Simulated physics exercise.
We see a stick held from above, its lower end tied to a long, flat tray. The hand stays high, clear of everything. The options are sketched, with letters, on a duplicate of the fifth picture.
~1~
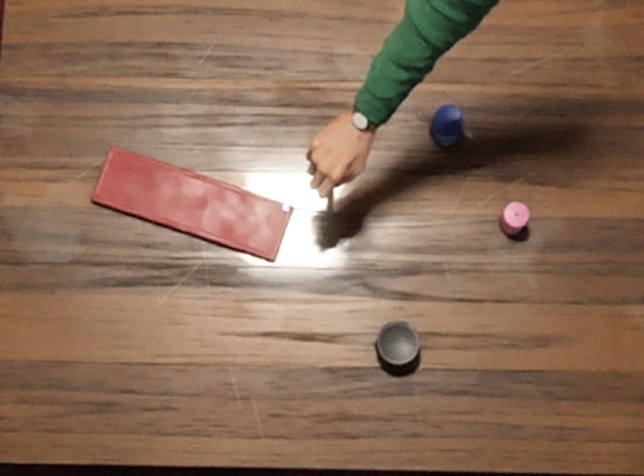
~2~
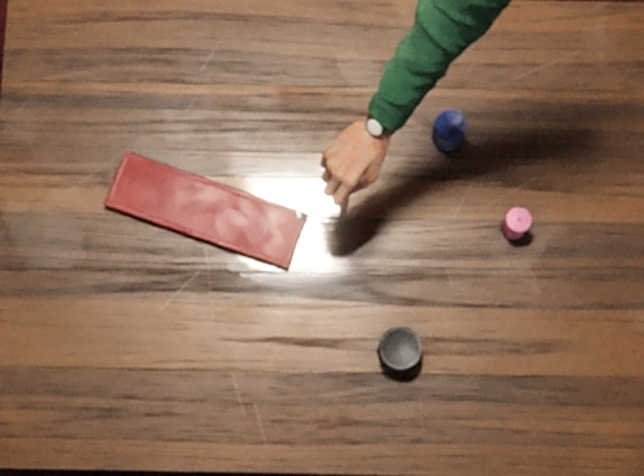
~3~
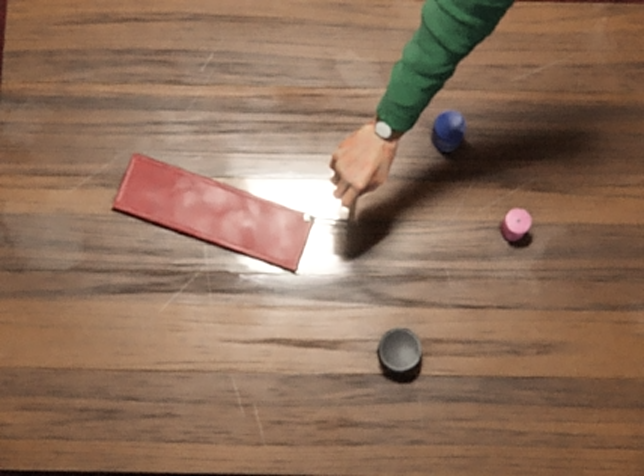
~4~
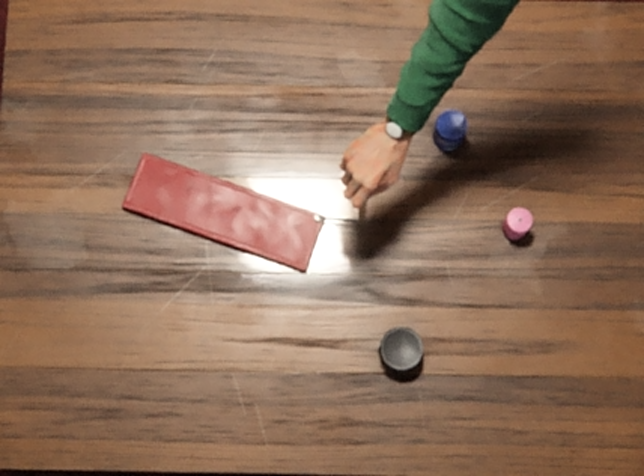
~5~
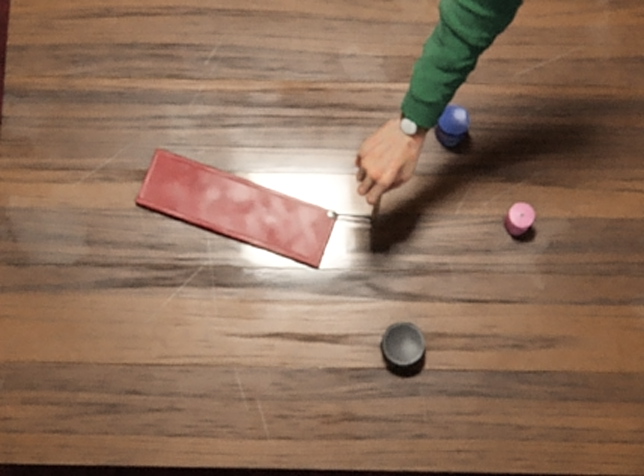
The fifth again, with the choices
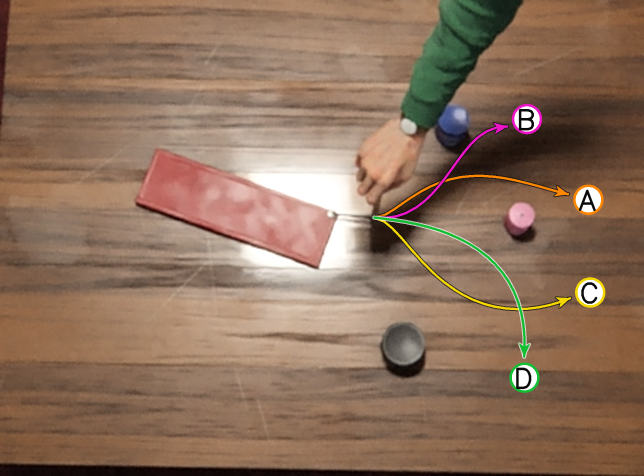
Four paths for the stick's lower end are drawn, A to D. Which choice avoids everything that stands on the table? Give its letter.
Take D.
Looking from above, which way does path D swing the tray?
On that path, clockwise.
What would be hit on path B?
It meets the blue jar.
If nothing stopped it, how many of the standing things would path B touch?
In all, one.
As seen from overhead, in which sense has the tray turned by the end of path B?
On that path, anticlockwise.
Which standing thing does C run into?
It is the black tub.
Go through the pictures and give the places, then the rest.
In the first picture, pink candle (514, 219); red tray (192, 202); blue jar (447, 126).
In the second picture, red tray (206, 209); pink candle (516, 224).
In the third picture, red tray (214, 211); black tub (399, 351).
In the fourth picture, red tray (224, 211); blue jar (450, 131).
In the fifth picture, red tray (237, 207); pink candle (519, 219); blue jar (452, 126); black tub (402, 345).
On the copy, A from (374, 218) via (472, 176) to (568, 194); B from (374, 218) via (446, 178) to (507, 126); C from (374, 218) via (464, 295) to (570, 298); D from (374, 218) via (487, 256) to (524, 357).
On D. First, foot of the stick (454, 236), middle of the tray (317, 216).
Then, foot of the stick (512, 289), middle of the tray (383, 237).
Finally, foot of the stick (523, 360), middle of the tray (419, 266); nothing has been touched.
By contrast, A meets the pink candle; B meets the blue jar; C meets the black tub.
